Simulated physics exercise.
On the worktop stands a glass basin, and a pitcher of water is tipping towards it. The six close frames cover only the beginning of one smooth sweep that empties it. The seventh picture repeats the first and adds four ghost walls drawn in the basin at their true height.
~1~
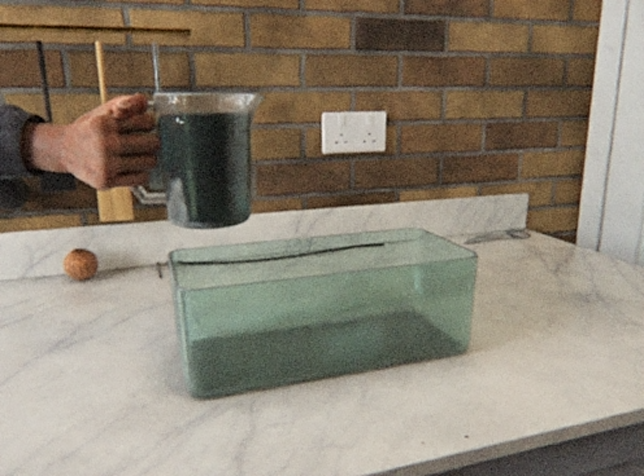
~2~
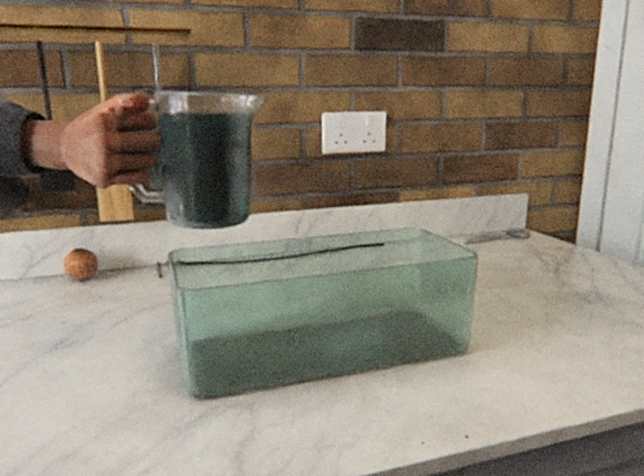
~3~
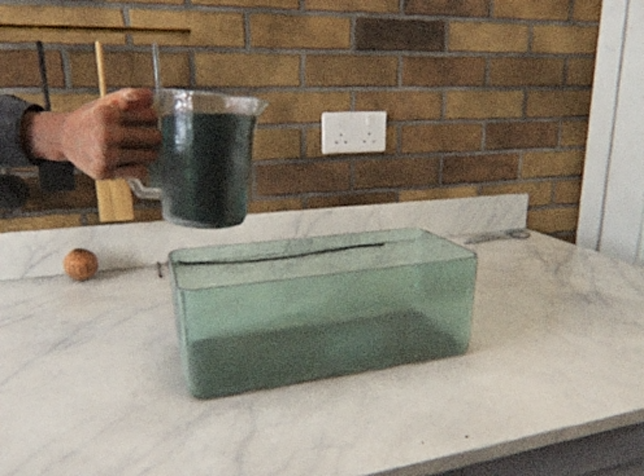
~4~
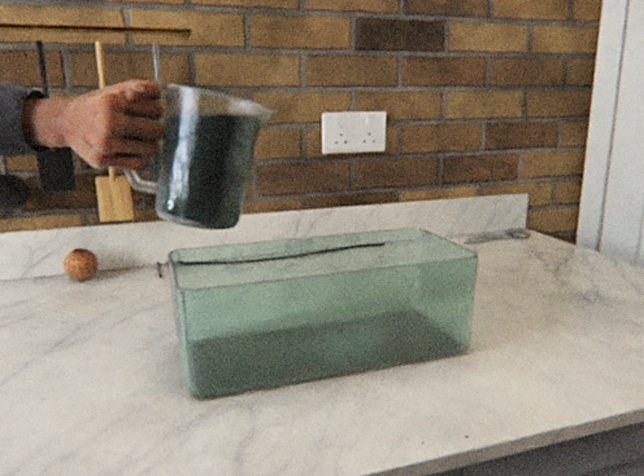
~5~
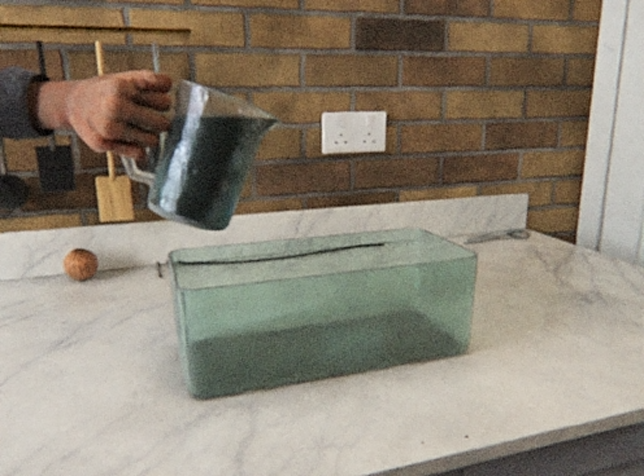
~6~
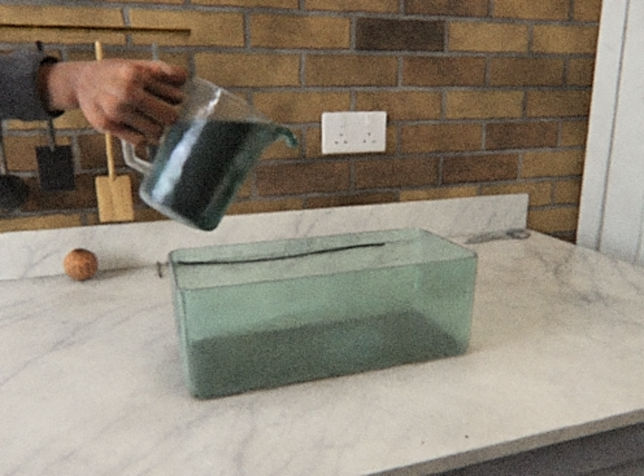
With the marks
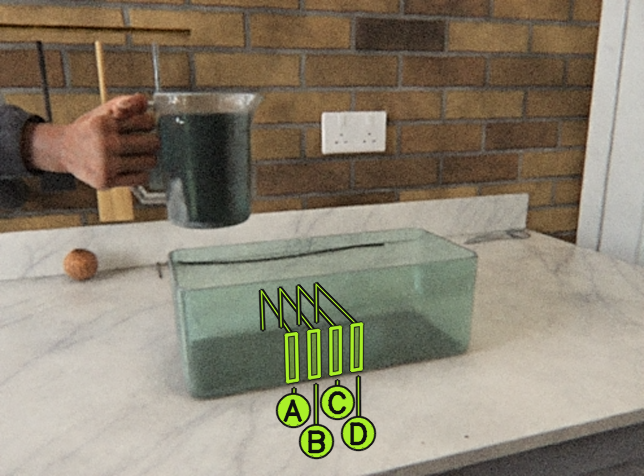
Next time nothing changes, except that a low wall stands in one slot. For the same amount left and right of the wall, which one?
D works best here.
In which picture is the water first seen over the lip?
In picture 6.
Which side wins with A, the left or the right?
The right side.
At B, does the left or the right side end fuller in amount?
More ends on the right.
In lime, A at (294, 388); B at (316, 384); C at (337, 380); D at (358, 377).
Choosing A, about 1 % ends left of the wall and 98 % right of it.
Choosing B, about 2 % ends left of the wall and 97 % right of it.
Choosing C, about 18 % ends left of the wall and 81 % right of it.
Choosing D, about 51 % ends left of the wall and 48 % right of it.
